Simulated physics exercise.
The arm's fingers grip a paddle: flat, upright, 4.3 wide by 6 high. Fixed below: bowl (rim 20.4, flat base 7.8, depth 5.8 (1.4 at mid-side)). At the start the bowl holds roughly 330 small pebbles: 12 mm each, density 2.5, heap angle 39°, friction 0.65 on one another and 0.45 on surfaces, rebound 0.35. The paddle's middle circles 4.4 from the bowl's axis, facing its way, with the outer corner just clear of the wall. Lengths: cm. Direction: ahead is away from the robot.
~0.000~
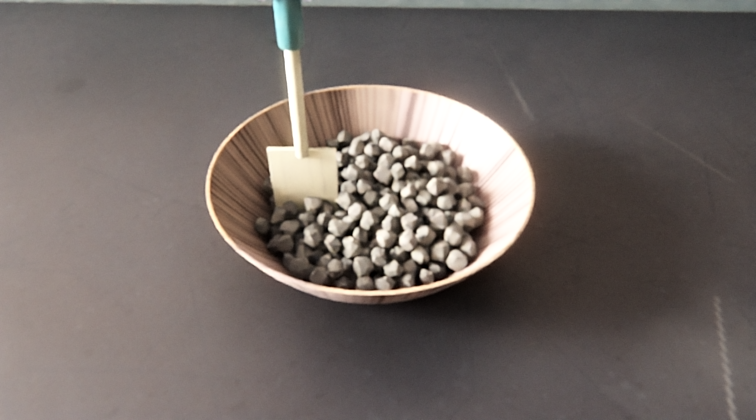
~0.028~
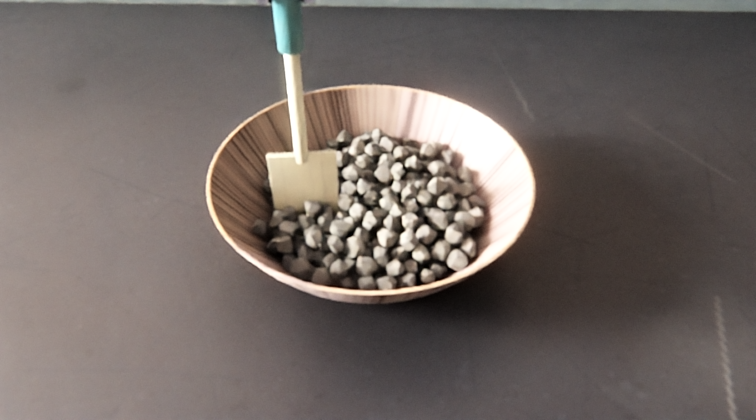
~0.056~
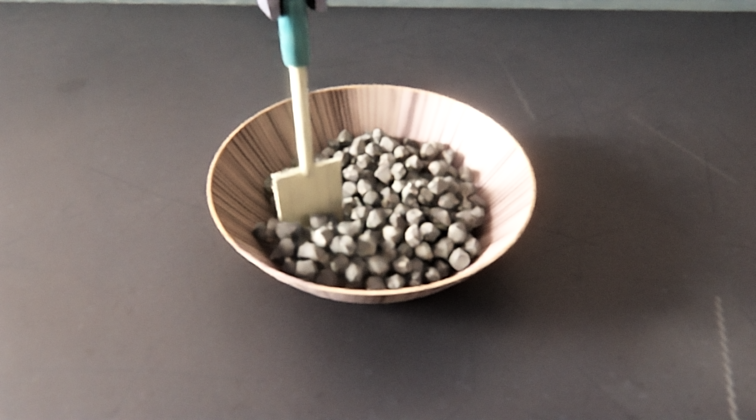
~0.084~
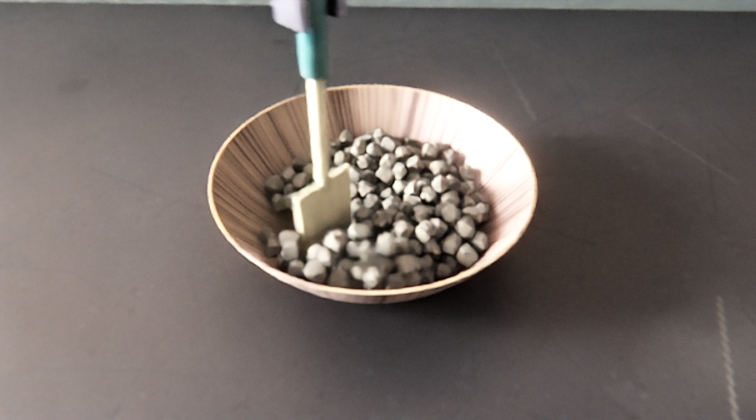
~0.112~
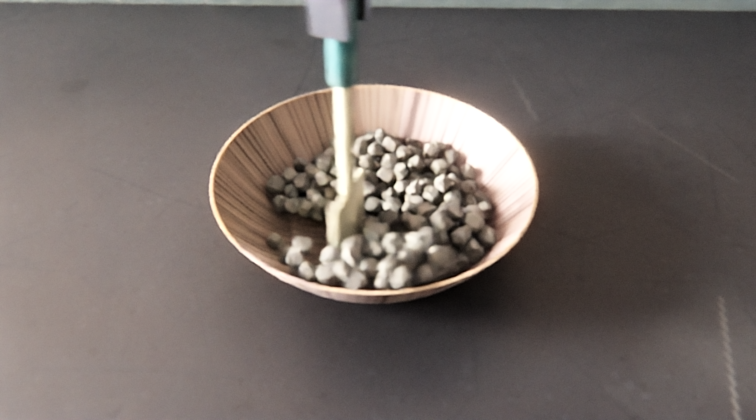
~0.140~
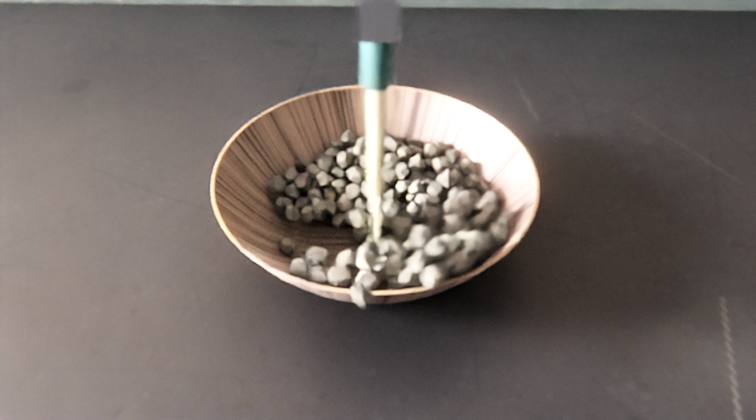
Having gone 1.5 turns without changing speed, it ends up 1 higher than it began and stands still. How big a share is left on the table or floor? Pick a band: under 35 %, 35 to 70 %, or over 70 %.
Under 35 %.
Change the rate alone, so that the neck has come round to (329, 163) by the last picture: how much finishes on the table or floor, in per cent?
It works out to roughly 15 percent.
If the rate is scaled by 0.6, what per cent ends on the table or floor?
I'd put it near 15 %.
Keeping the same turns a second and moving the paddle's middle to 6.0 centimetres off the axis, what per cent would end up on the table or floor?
Close to 25 in a hundred then.
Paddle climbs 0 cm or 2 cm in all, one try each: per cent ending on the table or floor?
Try one: Around 35 %; try two: Around 25 %.
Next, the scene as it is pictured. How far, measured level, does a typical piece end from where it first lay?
10 cm.
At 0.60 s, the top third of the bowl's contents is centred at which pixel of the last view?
Centre, approx.: (367, 256).
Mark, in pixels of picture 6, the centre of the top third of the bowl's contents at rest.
Looks like roughly (448, 193) to me.
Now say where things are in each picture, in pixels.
In the first frame, paddle neck at (300, 129), 0° round; upper third of the load around (386, 200), from x 265 to 475, top at y 135; 333 in the bowl.
In the second frame, paddle neck at (300, 134), 8° round; upper third of the load around (385, 202), from x 260 to 475, top at y 135.
In the third frame, paddle neck at (305, 147), 27° round; upper third of the load around (381, 217), from x 260 to 475, top at y 135.
In the fourth frame, paddle neck at (322, 160), 48° round; upper third of the load around (388, 229), from x 265 to 480, top at y 135.
In the fifth frame, paddle neck at (346, 169), 70° round; upper third of the load around (402, 236), from x 275 to 490, top at y 135.
In the sixth frame, paddle neck at (376, 172), 91° round; upper third of the load around (425, 236), from x 275 to 505, top at y 135; 331 in the bowl, 2 in flight or on the tool.
By 0.37 s, 264° round, highest piece 9 above the table; 278 in the bowl, 35 on the table or floor, 20 in flight or on the tool.
By 0.60 s, 78° round, highest piece 7 above the table; 249 in the bowl, 79 on the table or floor, 5 in flight or on the tool.
By 0.91 s, 180° round, highest piece 6 above the table; 242 in the bowl, 90 on the table or floor, 1 in flight or on the tool.
By 1.61 s, 180° round, highest piece 6 above the table; 242 in the bowl, 91 on the table or floor.
Final count, 242 in the bowl, 91 on the table or floor. That is 27 % on the table or floor.
